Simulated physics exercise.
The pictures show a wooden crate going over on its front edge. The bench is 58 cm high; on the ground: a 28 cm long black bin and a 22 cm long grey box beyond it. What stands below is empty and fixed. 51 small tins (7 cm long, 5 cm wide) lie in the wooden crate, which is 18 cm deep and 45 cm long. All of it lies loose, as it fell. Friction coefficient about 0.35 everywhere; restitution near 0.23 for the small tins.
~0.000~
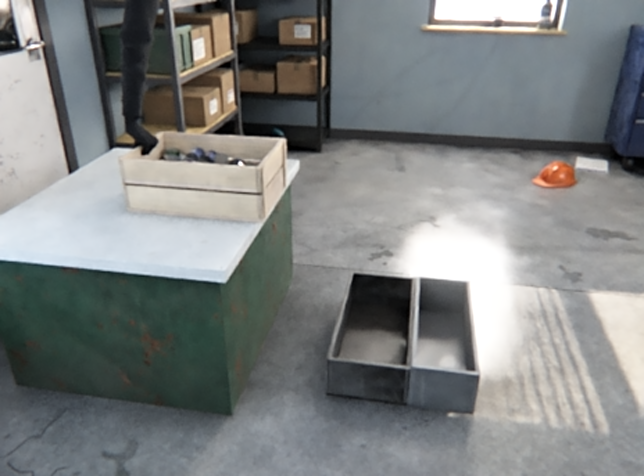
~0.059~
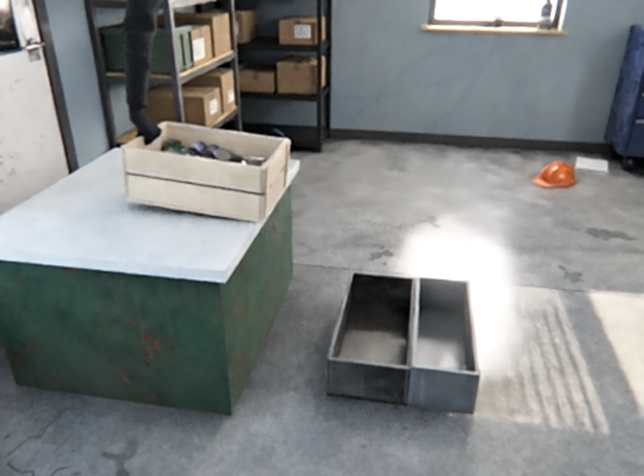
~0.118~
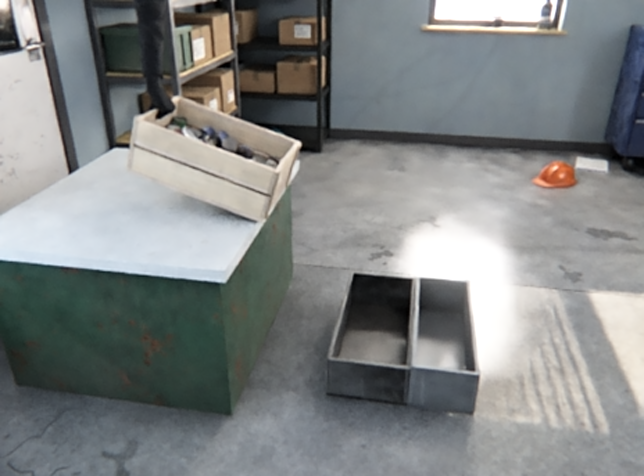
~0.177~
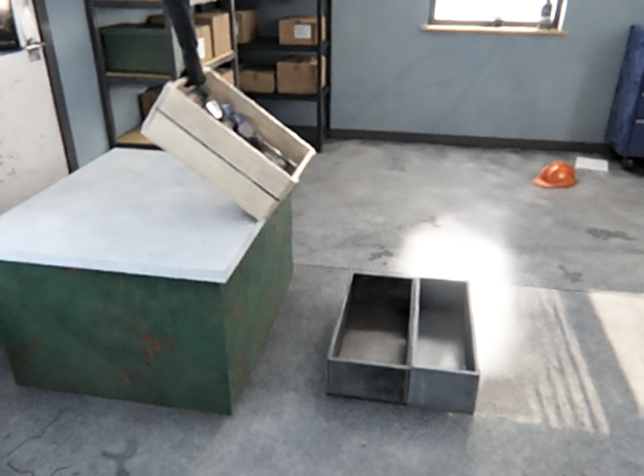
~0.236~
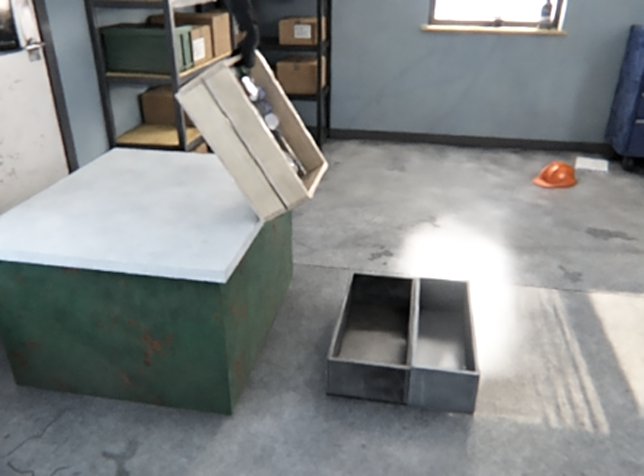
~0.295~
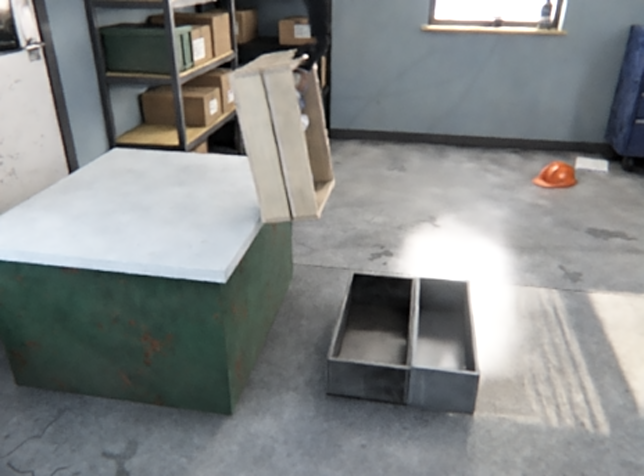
The video shows a dark arm raising one side of a wooden crate of small items on a white-topped green bench, turning it rightward over its front edge until nearly upright, while two open bins sit on the floor.
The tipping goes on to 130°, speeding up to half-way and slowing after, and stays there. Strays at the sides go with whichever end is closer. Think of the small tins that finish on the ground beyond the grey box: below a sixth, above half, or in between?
Between a sixth and a half of the small tins end on the ground beyond the grey box.
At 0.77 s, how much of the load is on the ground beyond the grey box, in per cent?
About 35 per cent.
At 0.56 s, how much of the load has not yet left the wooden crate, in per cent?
Roughly 10 per cent is still inside.
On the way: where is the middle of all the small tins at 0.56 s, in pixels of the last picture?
At about (419, 250).
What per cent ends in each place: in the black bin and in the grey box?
Roughly 40 and 20 per cent.
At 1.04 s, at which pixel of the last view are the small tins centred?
Near (434, 350).
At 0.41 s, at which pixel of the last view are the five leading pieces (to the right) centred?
At about (390, 142).
After 0.41 s, tilt 117°; 47 still in the wooden crate and 4 in the air.
After 0.56 s, tilt 130°; 4 still in the wooden crate and 47 in the air.
After 0.77 s, tilt 130°; 18 in the black bin, 9 in the grey box, 19 on the ground beyond the grey box and 5 in the air.
Final count (at 1.04 s), 20 in the black bin, 10 in the grey box, 1 on the ground short of the black bin and 20 on the ground beyond the grey box. Asked share, 20 of 51, 39 per cent.
